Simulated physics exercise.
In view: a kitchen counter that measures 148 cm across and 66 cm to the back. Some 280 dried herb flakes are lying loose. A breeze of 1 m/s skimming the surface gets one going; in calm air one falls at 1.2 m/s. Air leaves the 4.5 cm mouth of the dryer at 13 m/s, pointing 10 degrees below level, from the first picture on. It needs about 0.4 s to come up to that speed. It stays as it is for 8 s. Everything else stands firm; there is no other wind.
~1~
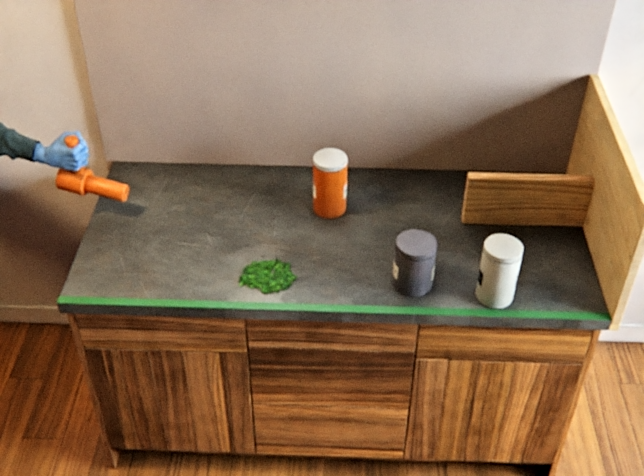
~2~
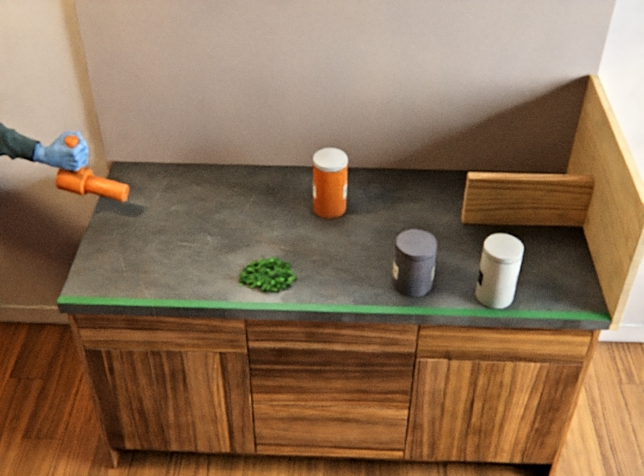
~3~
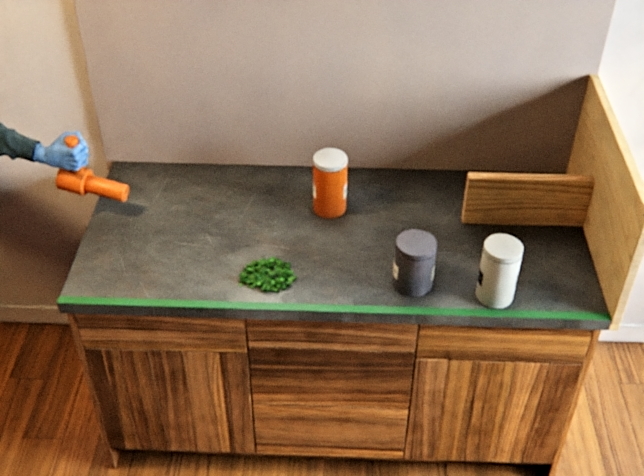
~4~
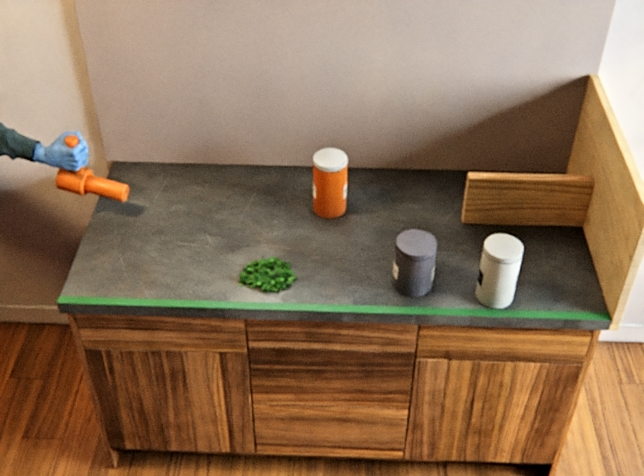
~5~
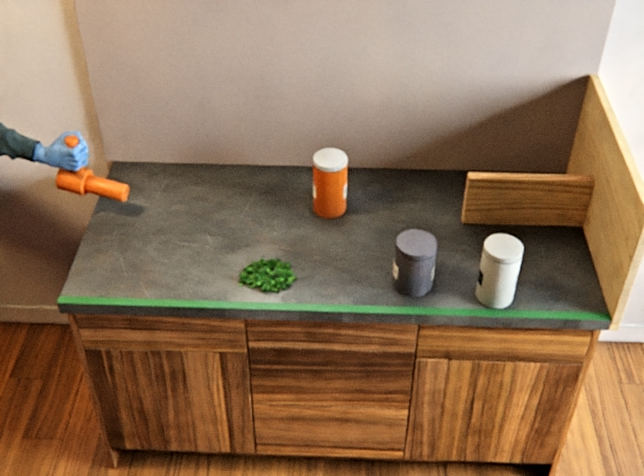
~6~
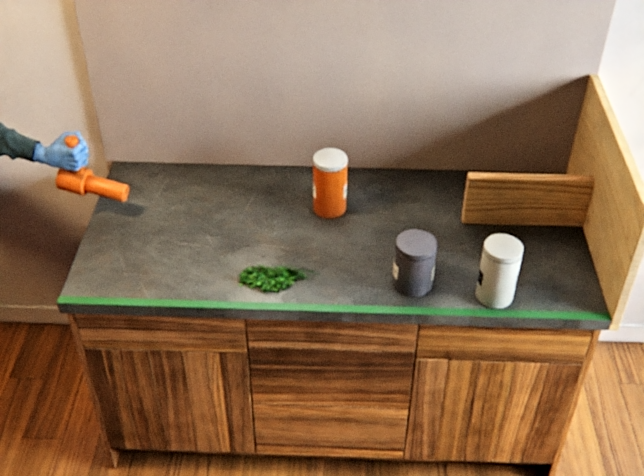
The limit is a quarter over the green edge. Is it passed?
Answer: Yes.
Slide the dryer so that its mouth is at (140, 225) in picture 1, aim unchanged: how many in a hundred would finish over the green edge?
Then about 90 %.
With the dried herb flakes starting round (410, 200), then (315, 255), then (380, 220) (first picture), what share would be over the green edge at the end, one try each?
In turn about 0 %, 90 %, 0 %.
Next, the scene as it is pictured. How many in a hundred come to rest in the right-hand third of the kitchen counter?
Some 0 per cent.
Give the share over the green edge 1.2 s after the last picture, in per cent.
Near 100 %.
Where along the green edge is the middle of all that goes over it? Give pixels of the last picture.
Around (345, 312).
Then, 1.2 s after the last picture, 1 % are on the move or not yet settled, 100 % are over the green edge.
Then, 2.2 s after the last picture, 0 % are on the move or not yet settled, 100 % are over the green edge.
Then, 4.0 s after the last picture, 0 % are on the move or not yet settled, 100 % are over the green edge.
Then, 7.6 s after the last picture, at the end, 100 % are over the green edge.
